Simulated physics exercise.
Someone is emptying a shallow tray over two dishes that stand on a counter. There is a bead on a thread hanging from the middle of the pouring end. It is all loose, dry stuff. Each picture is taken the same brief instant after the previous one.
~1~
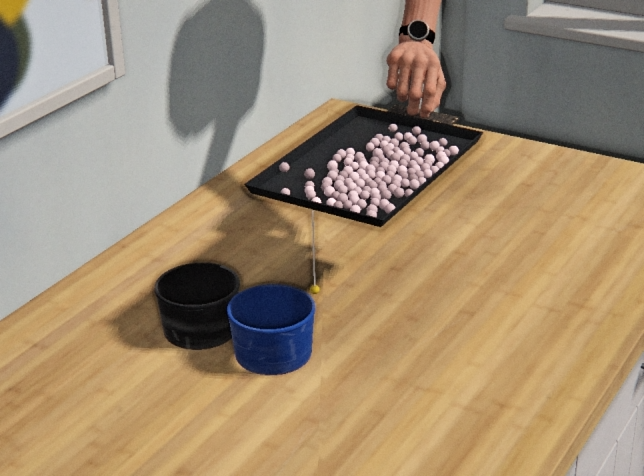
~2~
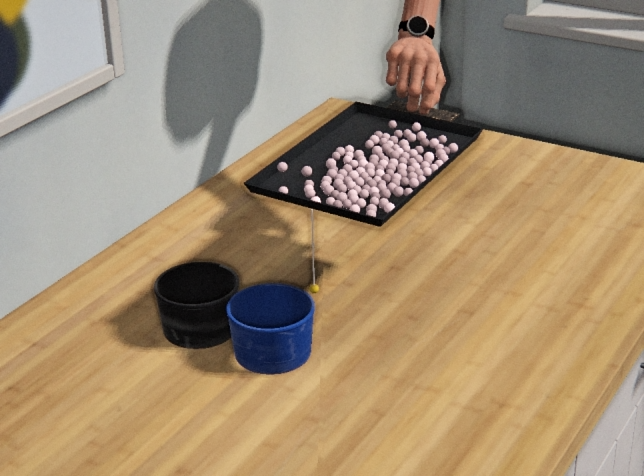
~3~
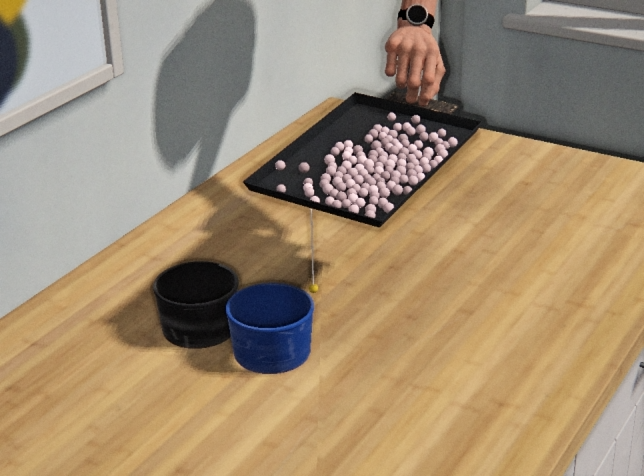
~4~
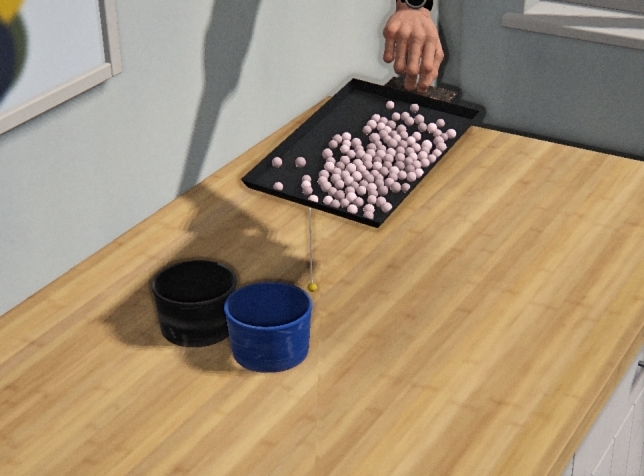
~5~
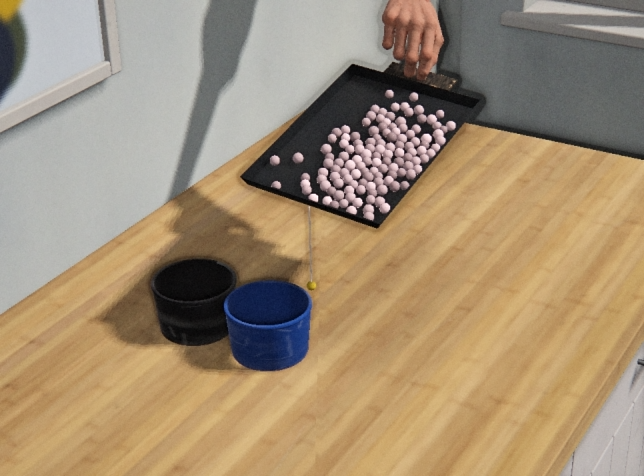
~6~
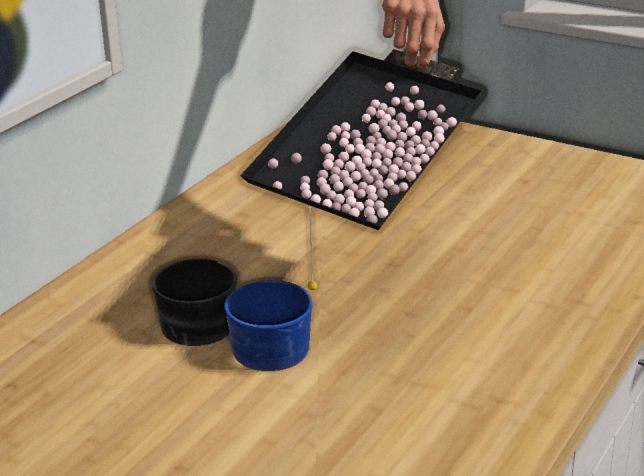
On a wooden counter, a hand raises the back of a black tray of pink pearls near black and blue dishes.
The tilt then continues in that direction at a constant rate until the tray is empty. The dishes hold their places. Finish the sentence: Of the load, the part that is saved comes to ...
Less than half of it.
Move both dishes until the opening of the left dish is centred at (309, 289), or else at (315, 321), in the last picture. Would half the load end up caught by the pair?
Well, a minority share the first time and a majority share the next.
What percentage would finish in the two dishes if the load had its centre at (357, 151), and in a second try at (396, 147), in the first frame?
It would be roughly 0 per cent for the first and roughly 0 per cent for the second.
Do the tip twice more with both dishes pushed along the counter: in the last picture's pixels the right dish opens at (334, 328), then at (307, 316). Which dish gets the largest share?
For the two places in order: The rightward one, the rightward one.
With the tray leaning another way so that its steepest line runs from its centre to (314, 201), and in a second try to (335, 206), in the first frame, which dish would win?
In turn: The dish on the right; the right dish.
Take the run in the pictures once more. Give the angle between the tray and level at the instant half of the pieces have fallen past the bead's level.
The angle is roughly 65° at that point.
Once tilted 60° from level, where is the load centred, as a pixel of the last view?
The middle of the pieces shows up near (357, 249).
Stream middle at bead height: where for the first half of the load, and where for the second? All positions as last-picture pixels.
The opening part goes through (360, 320); what follows goes through (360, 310).
Shortly afterwards, tray tipped steeply; near half on the tray; only a few in the right dish; near a quarter outside both; near a quarter in the air.
Next, tray tipped right over; only a few in the right dish; all but a few outside both; only a few in the air.
Some moments later, tray tipped past a quarter turn; only a few in the right dish; all but a few outside both.
In the end, tray tipped past a quarter turn; only a few in the right dish; none at all in the left dish; all but a few outside both.
